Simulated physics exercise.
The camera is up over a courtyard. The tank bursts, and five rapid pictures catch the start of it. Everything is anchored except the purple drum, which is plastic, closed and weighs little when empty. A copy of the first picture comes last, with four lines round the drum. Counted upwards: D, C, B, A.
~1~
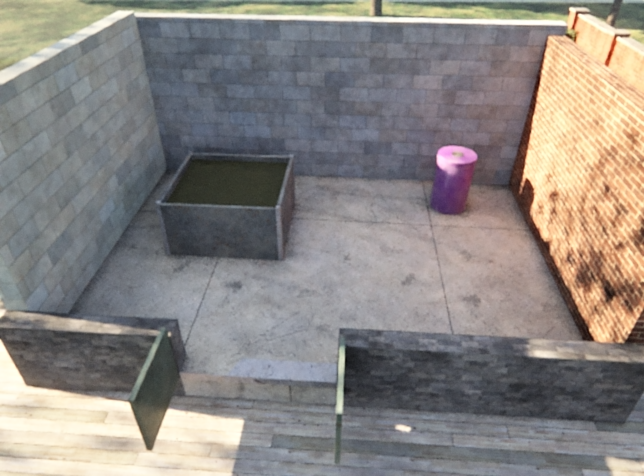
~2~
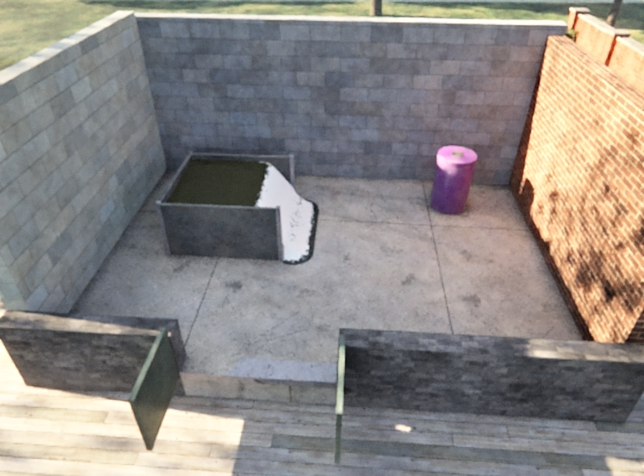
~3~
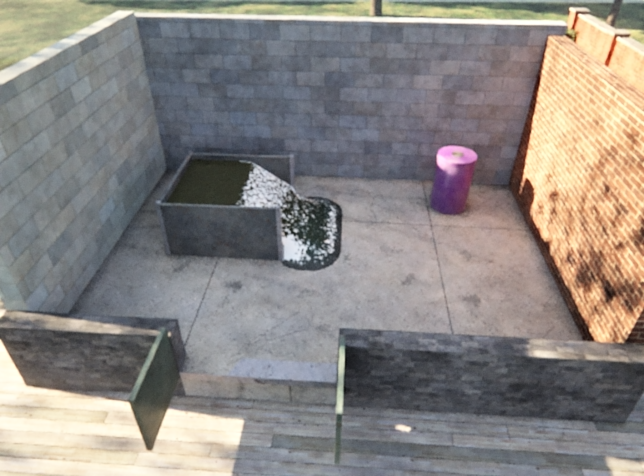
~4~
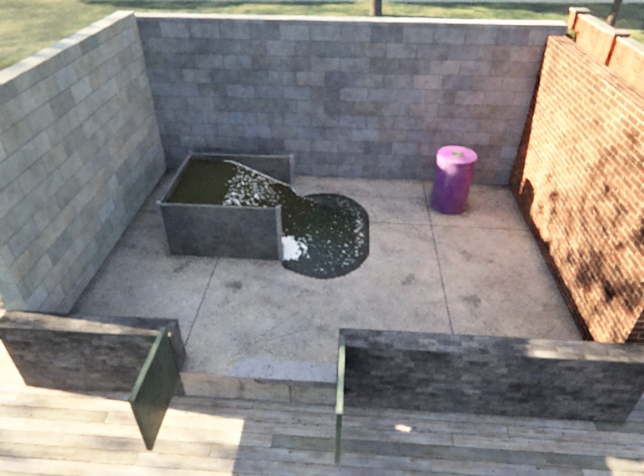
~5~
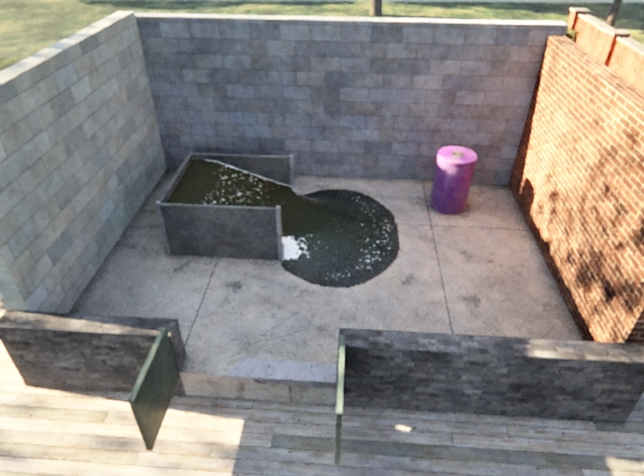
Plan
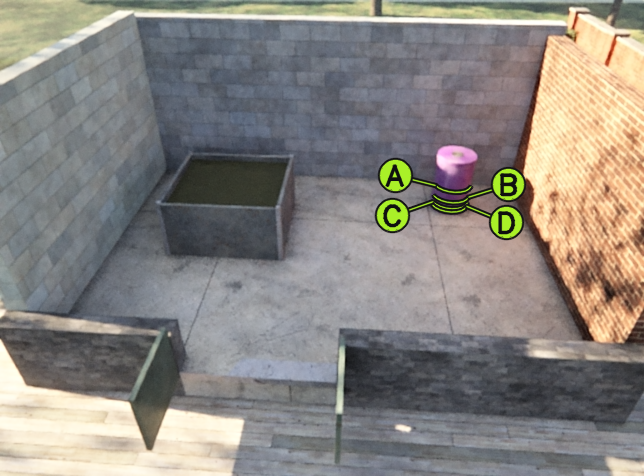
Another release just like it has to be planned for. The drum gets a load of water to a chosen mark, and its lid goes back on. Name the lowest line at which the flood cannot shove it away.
The answer is level A.
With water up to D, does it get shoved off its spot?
Yes, it does.
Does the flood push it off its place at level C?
Yes.
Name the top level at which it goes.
That would be B.
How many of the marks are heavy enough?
One of the four.
In lime, A at (454, 192); B at (452, 202); C at (451, 208); D at (451, 212); from the bottom up D, C, B, A.
With A, it does not move.
With B, it is pushed about half its own width away.
With C, it is pushed about twice its own width away.
With D, it is pushed about twice its own width away.
